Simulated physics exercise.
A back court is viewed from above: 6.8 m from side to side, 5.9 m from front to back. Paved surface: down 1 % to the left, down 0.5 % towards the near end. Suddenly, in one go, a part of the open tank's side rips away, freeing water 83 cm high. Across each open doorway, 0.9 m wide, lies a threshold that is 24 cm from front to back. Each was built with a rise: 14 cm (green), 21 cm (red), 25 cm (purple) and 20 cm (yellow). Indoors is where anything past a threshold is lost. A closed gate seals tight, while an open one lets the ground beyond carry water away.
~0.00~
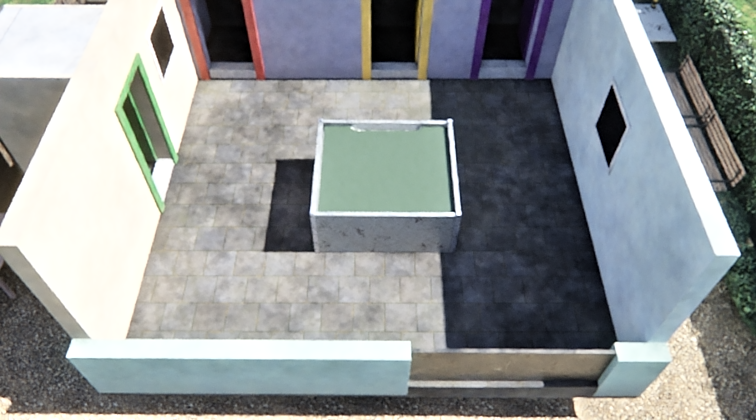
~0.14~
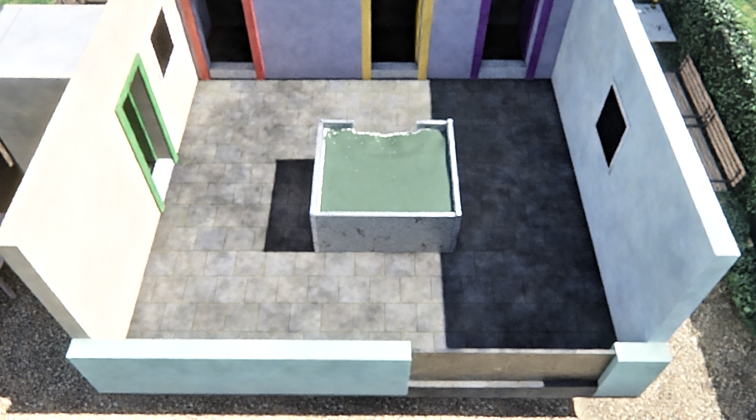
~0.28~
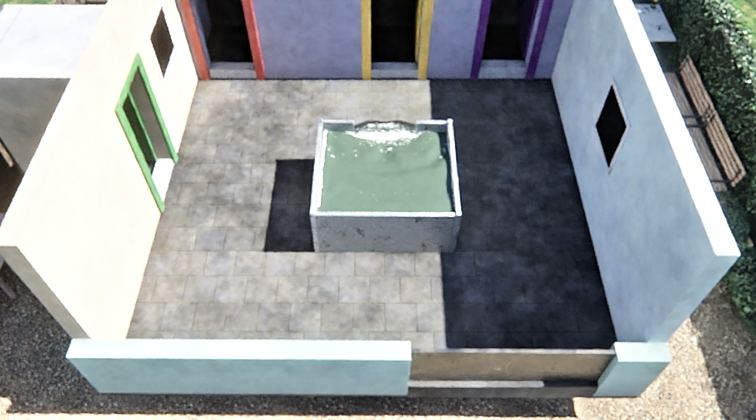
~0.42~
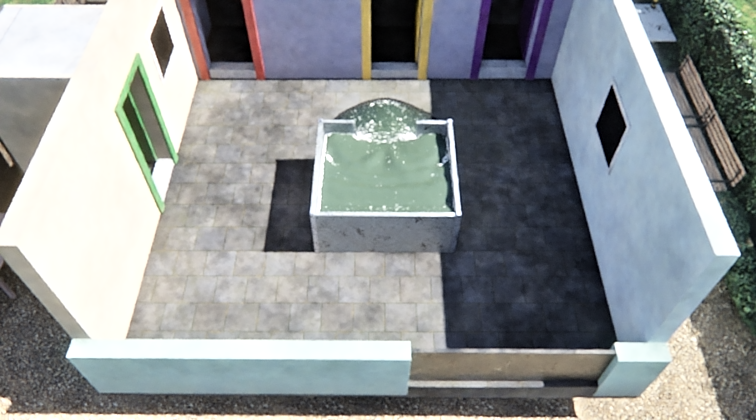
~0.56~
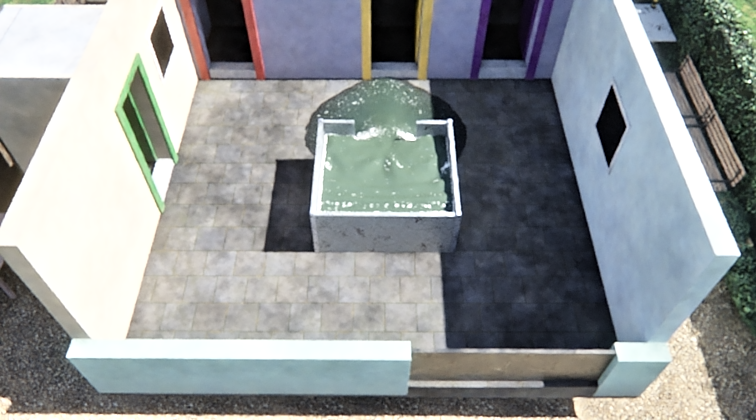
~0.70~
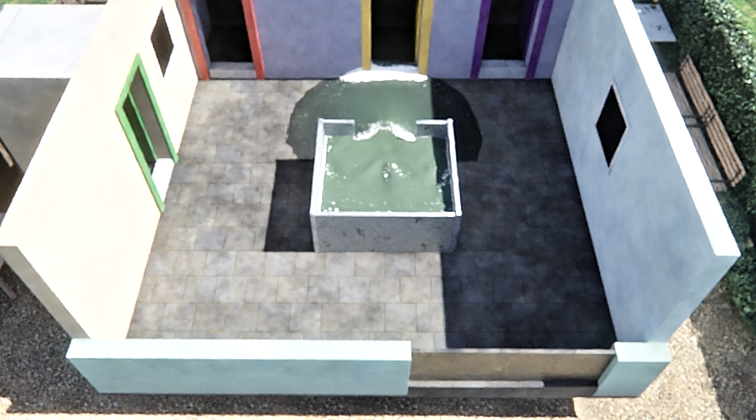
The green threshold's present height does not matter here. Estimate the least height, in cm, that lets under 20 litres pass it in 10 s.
I would say 5 cm.
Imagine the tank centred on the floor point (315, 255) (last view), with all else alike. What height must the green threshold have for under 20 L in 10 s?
5.5 cm or thereabouts.
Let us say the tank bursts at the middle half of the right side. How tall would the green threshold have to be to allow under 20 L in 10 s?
You'd want it roughly 11.5 centimetres tall.
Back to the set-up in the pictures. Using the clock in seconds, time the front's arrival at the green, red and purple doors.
Arrives: Green 2.6 s / red 1.3 s / purple 1.2 s.
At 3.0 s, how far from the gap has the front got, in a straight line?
Near 4.2 metres, give or take.
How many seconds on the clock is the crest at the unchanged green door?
Some 5.0 s, more or less.
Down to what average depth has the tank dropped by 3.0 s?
34 cm, roughly.
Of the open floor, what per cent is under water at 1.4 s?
The wet part is about 20 per cent.
After 1.4 s water covers 20 % of the floor, deepest (42 cm) near (367, 83); it has not reached the green door.
After 3.0 s water covers 40 % of the floor, deepest (30 cm) near (207, 83); 6 cm at the green door, 0 litres in over its 14 cm threshold.
After 10.0 s water covers 95 % of the floor, deepest (14 cm) near (185, 368); 6 cm at the green door, 0 litres in over its 14 cm threshold.
At the green door as built, the water arrived by 2.6 s and peaked near 9 cm at 5.2 s.
Run again over the same 10 s with other heights there, 32 litres in over 4 cm, 15 litres over 5.5 cm. The limit of 20 litres is kept from about 5 cm up.
